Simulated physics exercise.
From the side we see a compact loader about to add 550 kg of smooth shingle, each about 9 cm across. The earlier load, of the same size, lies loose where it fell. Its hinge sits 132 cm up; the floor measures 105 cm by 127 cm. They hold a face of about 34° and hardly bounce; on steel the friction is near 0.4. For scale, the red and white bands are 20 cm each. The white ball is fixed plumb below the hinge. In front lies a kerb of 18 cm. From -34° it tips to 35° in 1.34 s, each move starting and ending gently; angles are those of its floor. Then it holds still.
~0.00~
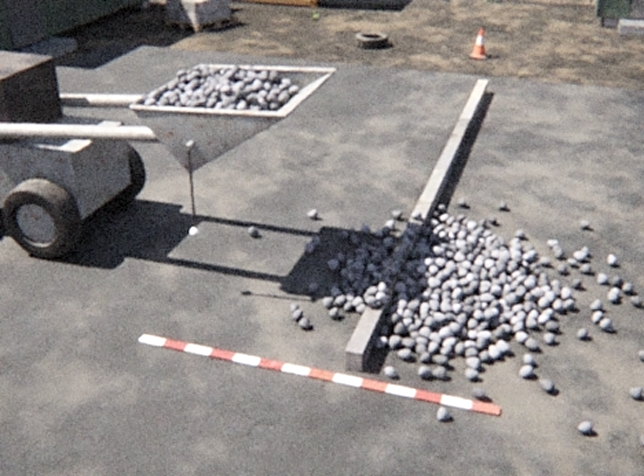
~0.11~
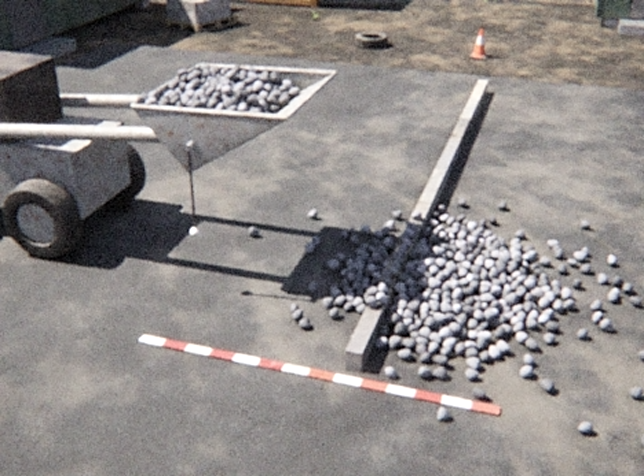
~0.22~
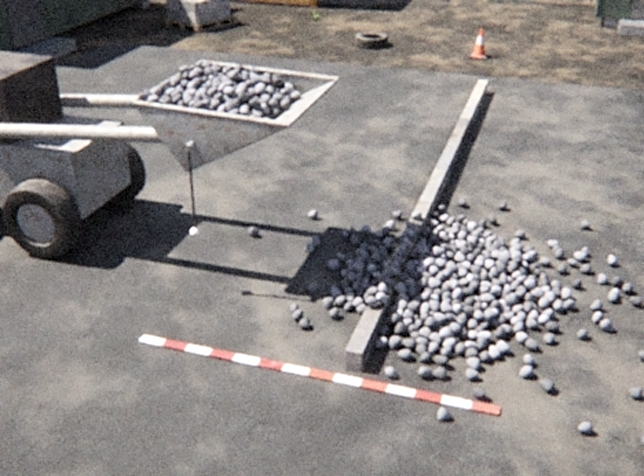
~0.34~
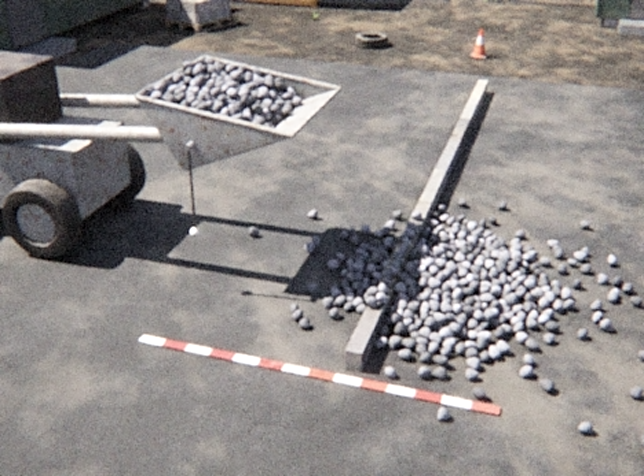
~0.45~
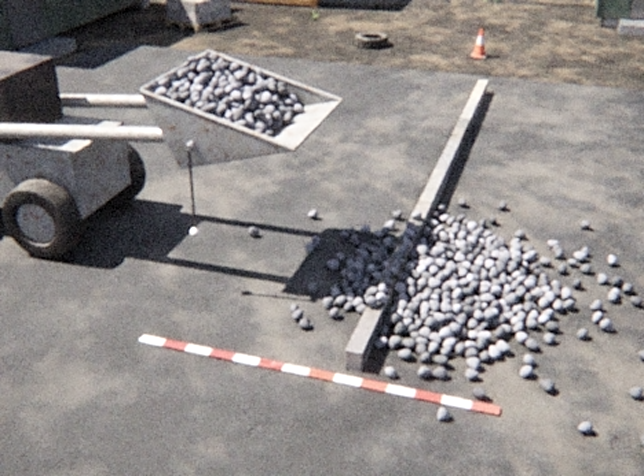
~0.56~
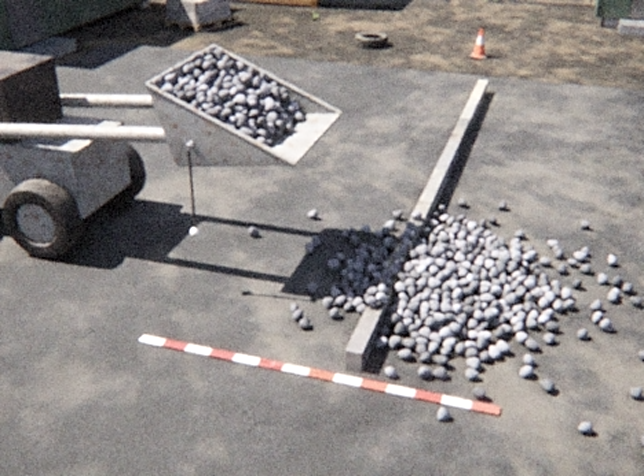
The clip shows a loader holding a bucket of smooth grey stones above paved ground, near a loose heap lying across a long kerb; the bucket gradually tilts forward, its front lip lowering as the stones shift inside.
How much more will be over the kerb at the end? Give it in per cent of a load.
About 3 per cent.
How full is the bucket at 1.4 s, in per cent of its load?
It holds some 60 per cent.
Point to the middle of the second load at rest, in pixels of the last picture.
Their middle is at about (345, 259).
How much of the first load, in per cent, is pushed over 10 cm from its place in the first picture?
About 5 per cent.
After 1.0 s the floor is at 25°; in per cent of one load, 100 in the bucket, 16 on this side of the kerb, 84 over the kerb; the foremost stones are past the picture's edge.
After 1.4 s the floor is at 35°; in per cent of one load, 59 in the bucket, 57 on this side of the kerb, 84 over the kerb; the foremost stones are past the picture's edge.
After 1.8 s the floor is at 35°; in per cent of one load, 16 in the bucket, 101 on this side of the kerb, 84 over the kerb; the foremost stones are past the picture's edge.
After 4.6 s the floor is at 35°; in per cent of one load, 0 in the bucket, 114 on this side of the kerb, 86 over the kerb; the foremost stones are past the picture's edge. Net gain over the kerb, 3.
